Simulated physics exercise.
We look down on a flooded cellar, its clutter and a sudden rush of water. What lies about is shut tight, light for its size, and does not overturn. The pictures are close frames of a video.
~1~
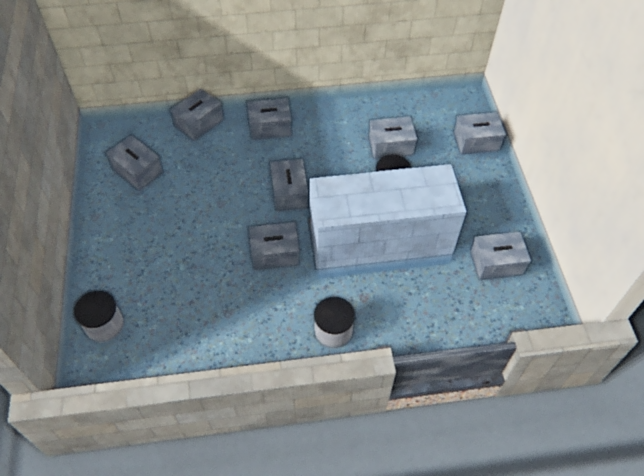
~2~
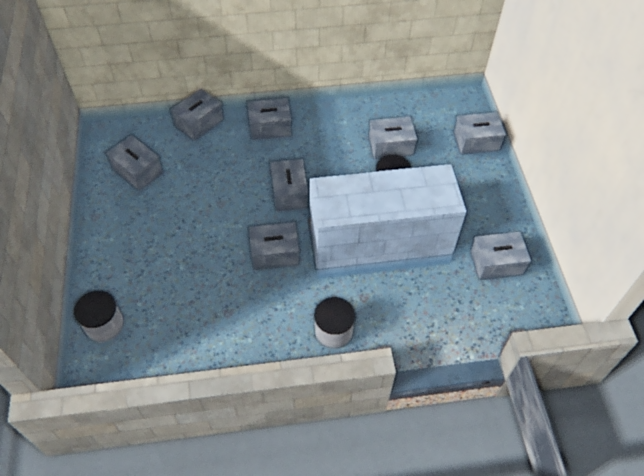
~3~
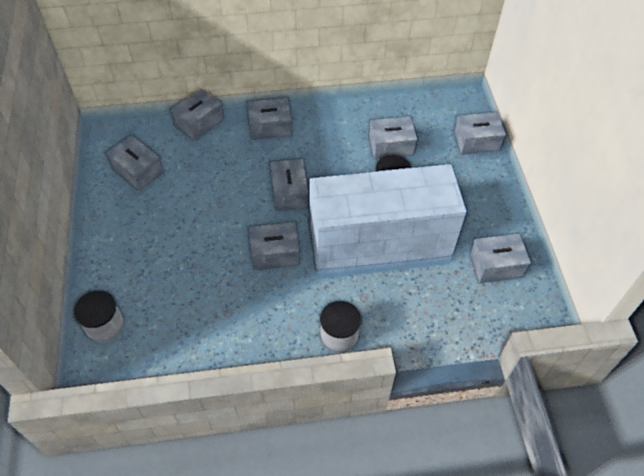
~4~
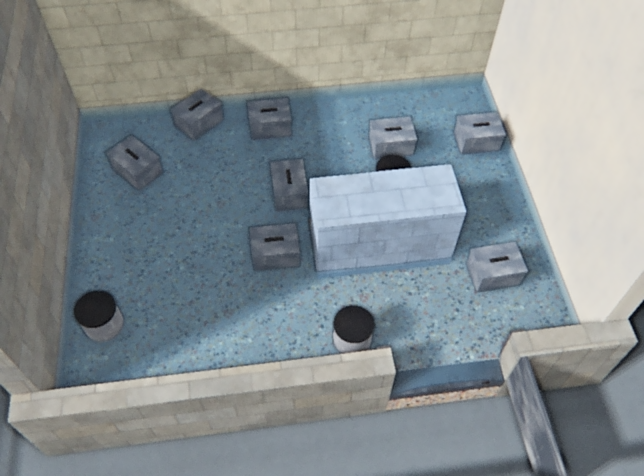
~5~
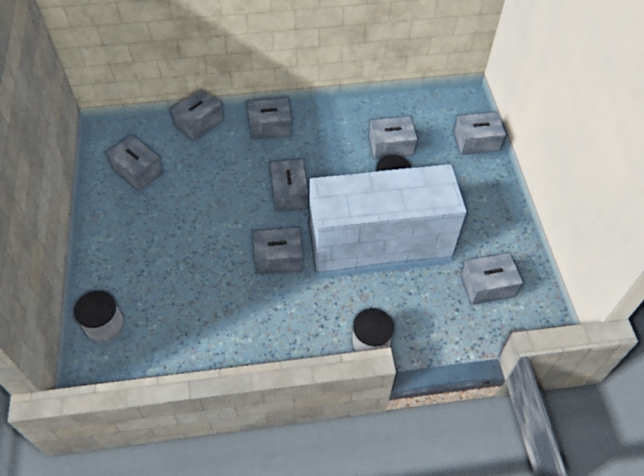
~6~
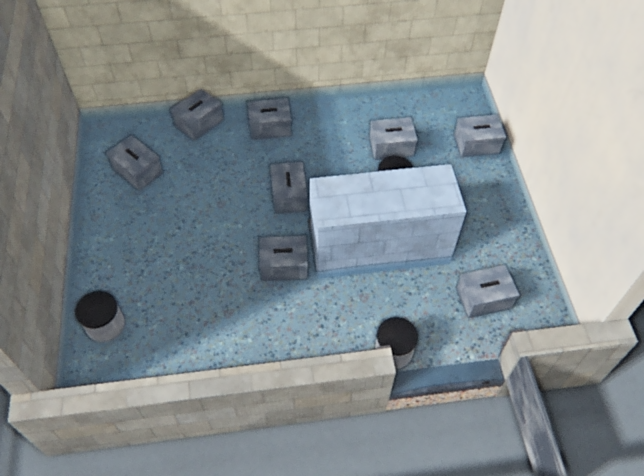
Gate swinging open in the low front wall of a flooded cellar, then a dark-topped pail and nearby grey box drifting towards the opening.
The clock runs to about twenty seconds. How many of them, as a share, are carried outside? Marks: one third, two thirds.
It is from one to two thirds.
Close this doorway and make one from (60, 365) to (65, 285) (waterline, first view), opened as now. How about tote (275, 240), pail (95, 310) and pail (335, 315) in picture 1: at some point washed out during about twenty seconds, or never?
One after the other: Out, yes, gone.
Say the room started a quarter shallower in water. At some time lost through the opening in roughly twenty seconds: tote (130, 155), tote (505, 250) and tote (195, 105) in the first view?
In turn: Left behind, washed out, inside.
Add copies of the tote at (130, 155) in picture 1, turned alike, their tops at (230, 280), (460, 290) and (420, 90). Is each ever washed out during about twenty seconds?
One after the other: Through, through, left behind.
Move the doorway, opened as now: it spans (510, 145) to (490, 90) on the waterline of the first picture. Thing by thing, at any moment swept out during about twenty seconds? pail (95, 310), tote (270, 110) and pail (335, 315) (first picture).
One after the other: Stays, out, no.
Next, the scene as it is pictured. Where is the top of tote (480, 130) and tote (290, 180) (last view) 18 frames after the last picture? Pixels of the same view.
Roughly at (536, 265) and (303, 271).
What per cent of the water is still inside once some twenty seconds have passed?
About 48 per cent.
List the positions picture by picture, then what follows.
The first frame shows a pail at (334, 314), afloat; a tote at (503, 249) floats; 0 of 11 have shifted.
The second frame shows a pail at (335, 315), afloat; a tote at (503, 249) floats; 0 of 11 have shifted.
The third frame shows a pail at (341, 319) floats, close to its start; a tote at (502, 251) floats; 1 of 11 have shifted.
The fourth frame shows a pail at (354, 323), afloat, close to its start; a tote at (499, 260), afloat, close to its start; 2 of 11 have shifted.
The fifth frame shows a pail at (374, 326) floats, a stride from its start; a tote at (494, 272), afloat, close to its start; 3 of 11 have shifted.
The sixth frame shows a pail at (397, 335) floats, a stride from its start; a tote at (490, 285) floats, a stride from its start; 3 of 11 have shifted.
A moment on, 2 of 11 are out; 9 afloat.
Next, 3 of 11 are out; 8 afloat.
Later, 6 of 11 are out; 5 afloat.
In the end, 7 of 11 are out; 4 afloat.
